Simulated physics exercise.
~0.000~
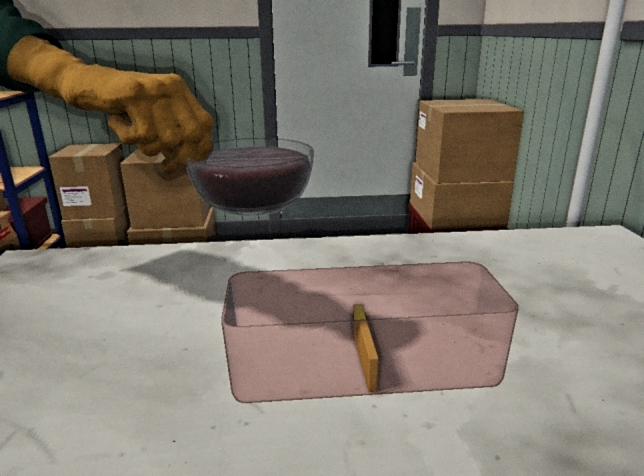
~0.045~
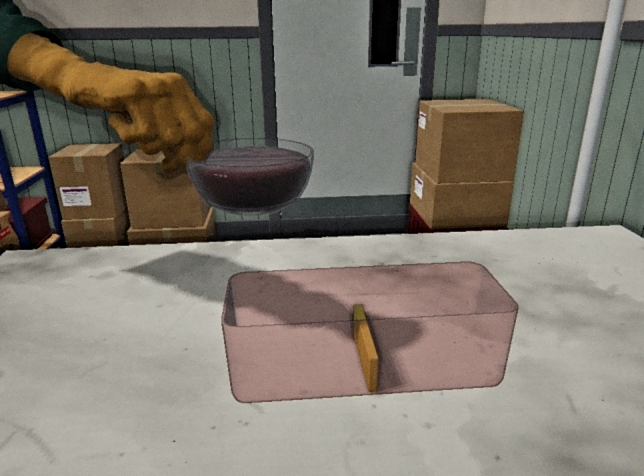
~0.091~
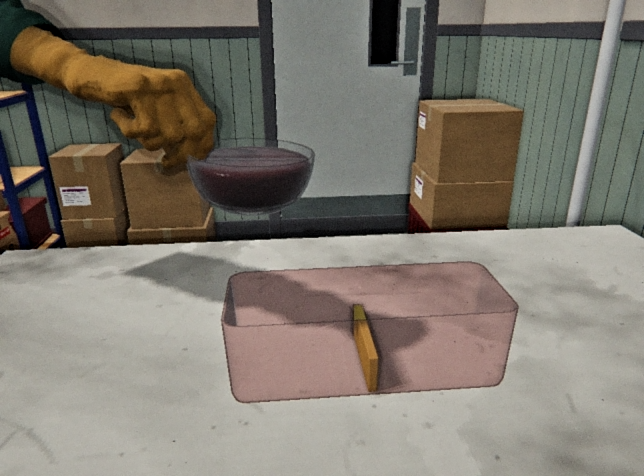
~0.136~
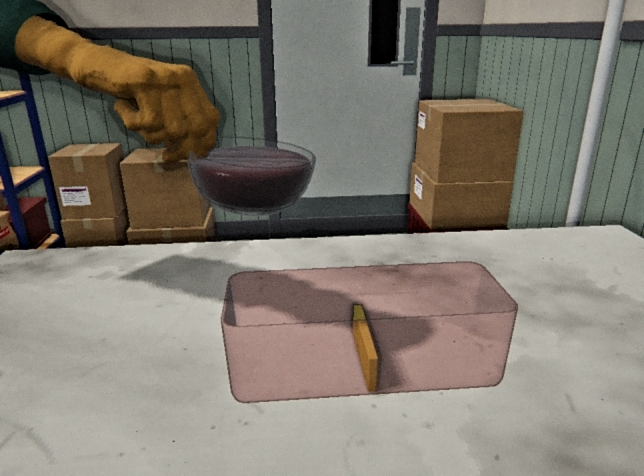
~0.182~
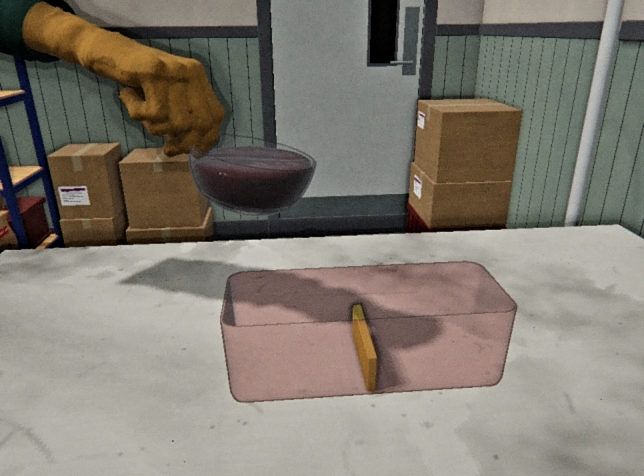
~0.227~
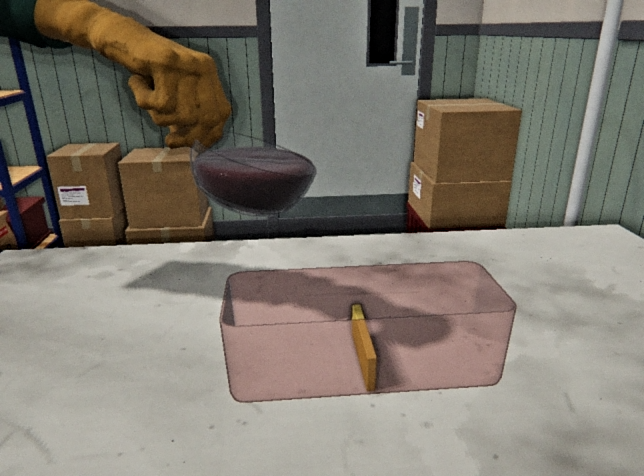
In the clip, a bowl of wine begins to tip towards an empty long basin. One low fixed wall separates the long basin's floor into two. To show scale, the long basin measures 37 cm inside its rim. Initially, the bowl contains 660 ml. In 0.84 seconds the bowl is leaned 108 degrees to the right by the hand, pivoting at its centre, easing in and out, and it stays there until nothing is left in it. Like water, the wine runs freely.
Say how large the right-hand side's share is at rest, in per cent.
Its share is roughly 45 per cent.
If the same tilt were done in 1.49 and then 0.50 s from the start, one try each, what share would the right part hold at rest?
55 in a hundred, followed by 25 in a hundred.
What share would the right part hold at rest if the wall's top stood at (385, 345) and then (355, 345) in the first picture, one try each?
I'd put it at about 20 per cent for the first and about 60 per cent for the second.
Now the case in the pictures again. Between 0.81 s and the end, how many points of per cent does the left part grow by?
Roughly 4 percent.
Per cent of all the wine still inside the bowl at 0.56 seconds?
Close to 24 in a hundred.
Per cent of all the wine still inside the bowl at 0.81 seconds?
I'd estimate some 0 per cent.
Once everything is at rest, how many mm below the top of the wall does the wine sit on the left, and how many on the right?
Left roughly 38 mm; right roughly 40 mm.
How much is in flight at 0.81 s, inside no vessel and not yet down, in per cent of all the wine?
Around 6 per cent of the liquid is in flight.
After 0.56 s the tilt is 81° and 25 per cent is still to pour, 7 is left of the wall and 19 right of it.
After 0.81 s the tilt is 108° and 0 per cent is still to pour, 49 is left of the wall and 45 right of it.
After 1.06 s the tilt is 108° and 0 per cent is still to pour, 53 is left of the wall and 45 right of it.
After 1.34 s the tilt is 108° and 0 per cent is still to pour, 53 is left of the wall and 45 right of it.
In the end 53 per cent lies left of the wall, 45 right of it and 1 outside.
